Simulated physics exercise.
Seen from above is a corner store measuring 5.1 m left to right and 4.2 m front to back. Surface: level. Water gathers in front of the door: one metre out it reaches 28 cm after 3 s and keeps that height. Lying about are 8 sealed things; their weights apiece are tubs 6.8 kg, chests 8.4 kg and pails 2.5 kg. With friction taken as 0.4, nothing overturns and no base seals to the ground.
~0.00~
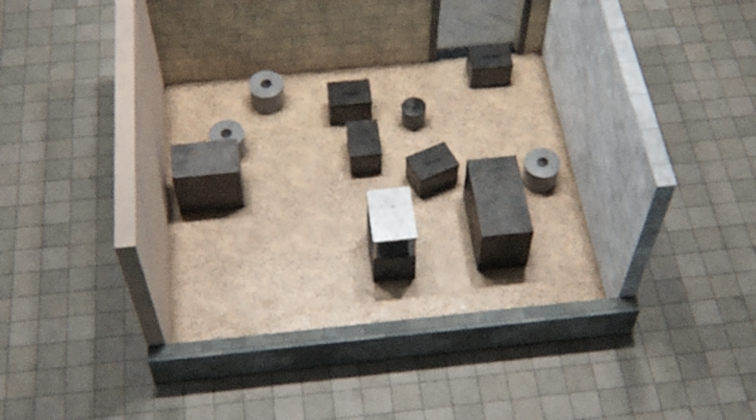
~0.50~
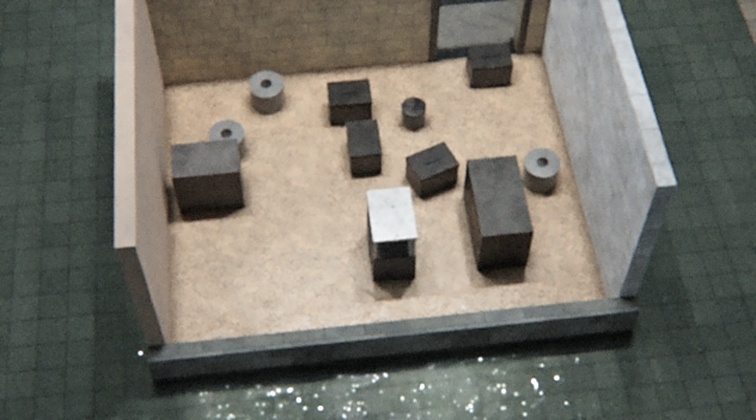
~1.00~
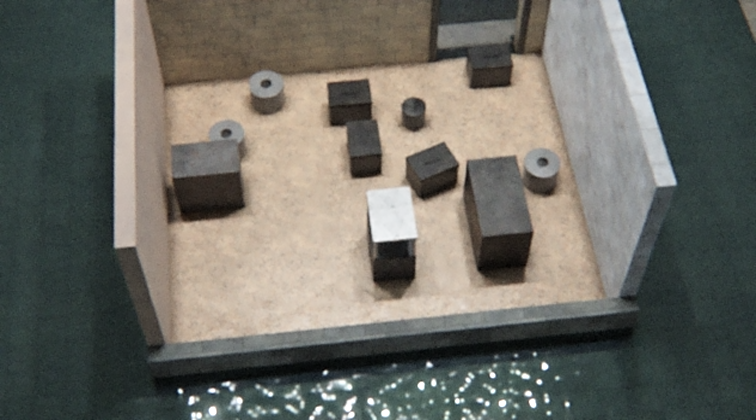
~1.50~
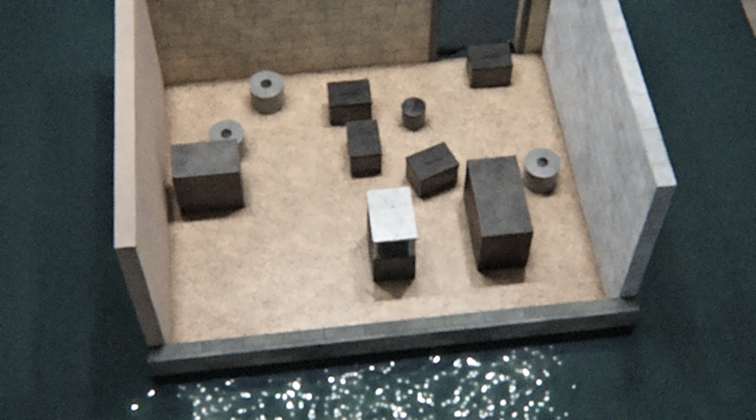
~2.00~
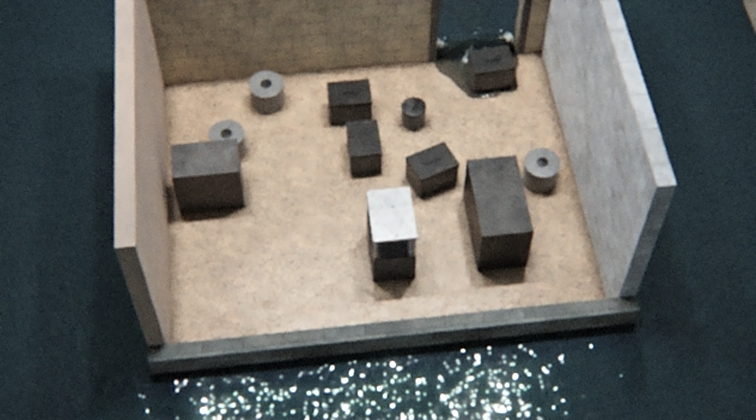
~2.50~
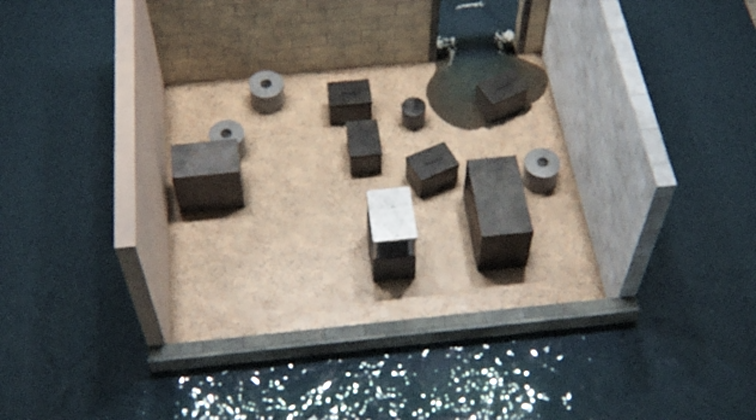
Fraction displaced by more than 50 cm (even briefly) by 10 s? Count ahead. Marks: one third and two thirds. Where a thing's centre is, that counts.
It's shaping up to be some of them, a third to two thirds.
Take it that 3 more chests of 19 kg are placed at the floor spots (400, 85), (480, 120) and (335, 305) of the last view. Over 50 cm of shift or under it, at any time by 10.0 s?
Result by item, in order: Inside the cutoff, beyond the cutoff, beyond the cutoff.
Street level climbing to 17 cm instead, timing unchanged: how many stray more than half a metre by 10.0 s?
So the tally would be 5.
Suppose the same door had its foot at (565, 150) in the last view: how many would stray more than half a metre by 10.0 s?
Count: 7.
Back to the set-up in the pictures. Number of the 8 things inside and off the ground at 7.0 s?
By my count, 3.
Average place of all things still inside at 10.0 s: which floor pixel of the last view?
Mean position: Approximately (271, 192).
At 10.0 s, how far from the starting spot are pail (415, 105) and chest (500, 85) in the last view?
They've ended up 300 cm and 450 cm away, in that order.
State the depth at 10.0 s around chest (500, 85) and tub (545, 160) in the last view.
11 and 17 cm.
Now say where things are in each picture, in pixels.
A chest at (490, 56) rests on the ground; a tub at (226, 134), on the bottom; water covers 0.0 m2; 0 of 8 have shifted, in the first frame.
A chest at (490, 56) rests on the ground; a tub at (226, 134) rests on the ground; water covers 0.0 m2; 0 of 8 have shifted, in the second frame.
A chest at (490, 56), on the bottom; a tub at (226, 134) rests on the ground; 0.0 m2 under water; 0 of 8 have shifted, in the third frame.
A chest at (490, 56), on the bottom; a tub at (226, 134), on the bottom; 0.0 m2 under water; 0 of 8 have shifted, in the fourth frame.
A chest at (492, 59) rests on the ground, 7 cm from its start; a tub at (226, 134), on the bottom; water covers 0.3 m2; 1 of 8 have shifted, in the fifth frame.
A chest at (502, 86), on the bottom, 53 cm from its start; a tub at (226, 134), on the bottom; water covers 1.4 m2; 1 of 8 have shifted, in the sixth frame.
After 3.5 s 1 of 8 are over 50 cm from their spots; 0 afloat.
After 4.5 s 4 of 8 are over 50 cm from their spots; 2 afloat.
After 7.0 s 4 of 8 are over 50 cm from their spots; 3 afloat.
After 10.0 s 5 of 8 are over 50 cm from their spots, and 5 have been at some point; 5 afloat.
